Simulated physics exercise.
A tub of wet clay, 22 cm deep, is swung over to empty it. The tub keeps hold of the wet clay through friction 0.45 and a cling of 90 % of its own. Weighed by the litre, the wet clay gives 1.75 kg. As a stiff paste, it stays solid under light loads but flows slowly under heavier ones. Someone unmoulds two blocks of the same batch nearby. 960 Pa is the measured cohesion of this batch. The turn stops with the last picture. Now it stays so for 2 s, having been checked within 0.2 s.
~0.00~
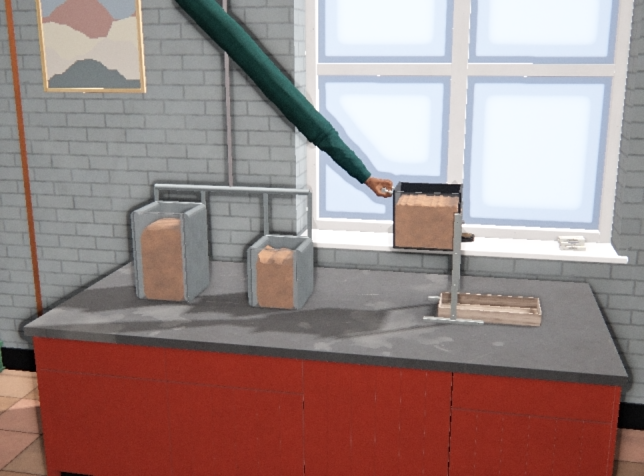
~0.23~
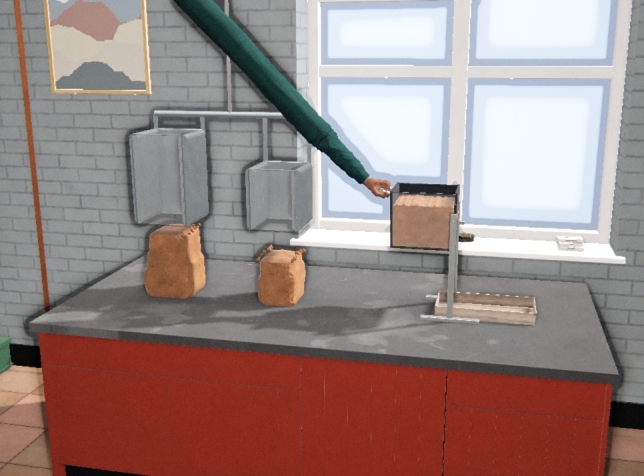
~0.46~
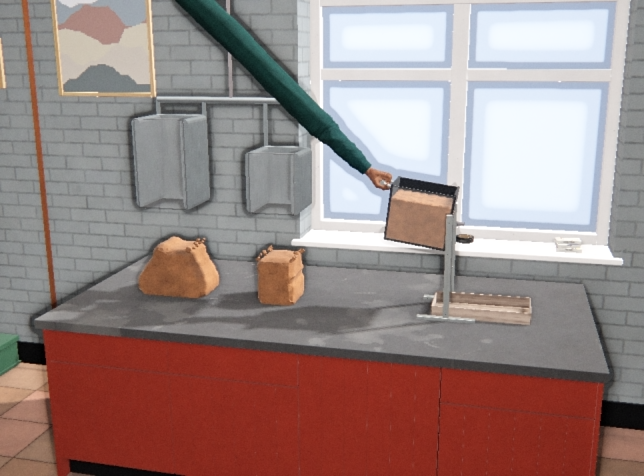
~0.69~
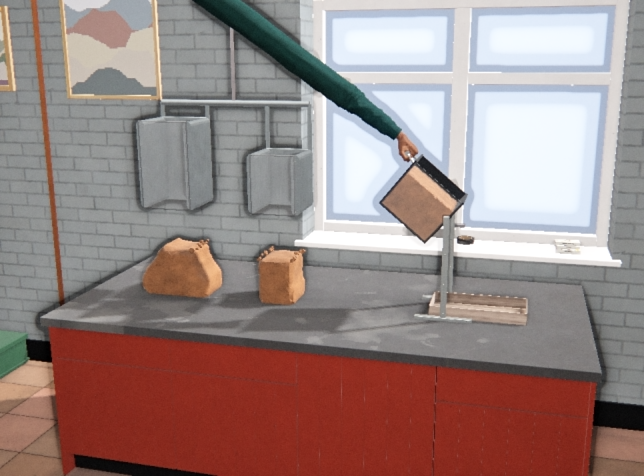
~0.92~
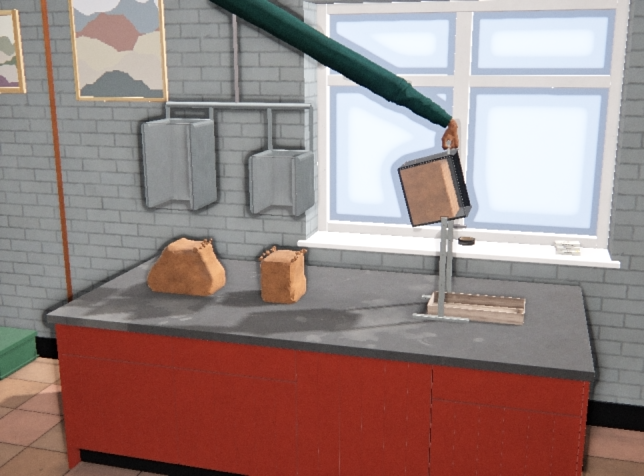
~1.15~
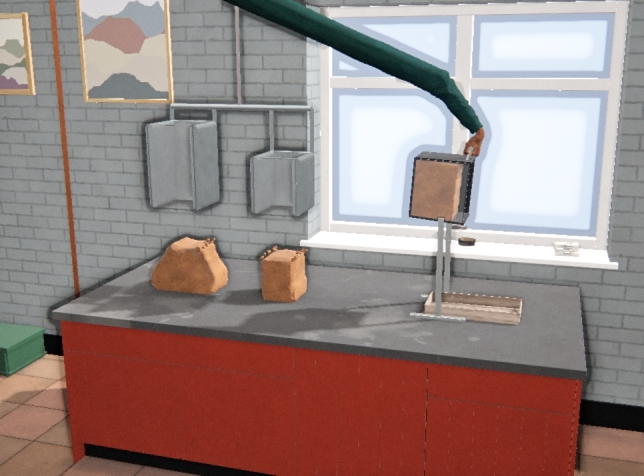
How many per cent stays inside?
46 %.
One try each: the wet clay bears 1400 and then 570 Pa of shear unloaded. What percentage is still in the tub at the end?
About 100 % first, about 45 % second.
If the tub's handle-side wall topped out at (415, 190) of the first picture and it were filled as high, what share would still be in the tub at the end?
100 %.
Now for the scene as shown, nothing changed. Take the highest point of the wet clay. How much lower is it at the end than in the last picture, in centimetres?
10 cm.
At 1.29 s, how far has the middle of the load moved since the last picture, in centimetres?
Roughly 1 cm.
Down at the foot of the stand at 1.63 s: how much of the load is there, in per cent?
I'd say about 0 per cent of it.
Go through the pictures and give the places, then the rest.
The first picture shows handle-side rim at (395, 191), tilt 0 degrees; crest of the wet clay at (457, 207); block heights 33 cm, 21 cm (left to right).
The second picture shows handle-side rim at (393, 192), tilt 0 degrees; crest of the wet clay at (453, 207); block heights 30 cm, 21 cm (left to right).
The third picture shows handle-side rim at (393, 185), tilt 8 degrees; crest of the wet clay at (396, 199); block heights 23 cm, 21 cm (left to right).
The fourth picture shows handle-side rim at (416, 162), tilt 40 degrees; crest of the wet clay at (410, 175); block heights 22 cm, 21 cm (left to right).
The fifth picture shows handle-side rim at (452, 157), tilt 75 degrees; crest of the wet clay at (436, 162); block heights 22 cm, 21 cm (left to right).
The sixth picture shows handle-side rim at (470, 165), tilt 94 degrees; crest of the wet clay at (421, 161); block heights 22 cm, 21 cm (left to right).
After 1.29 s, the tub is at 94 degrees and holds 100 %.
After 1.46 s, the tub is at 94 degrees and holds 100 %.
After 1.63 s, the tub is at 94 degrees and holds 95 %.
After 1.80 s, the tub is at 94 degrees and holds 84 %.
After 3.15 s, the tub is at 94 degrees and holds 46 %.
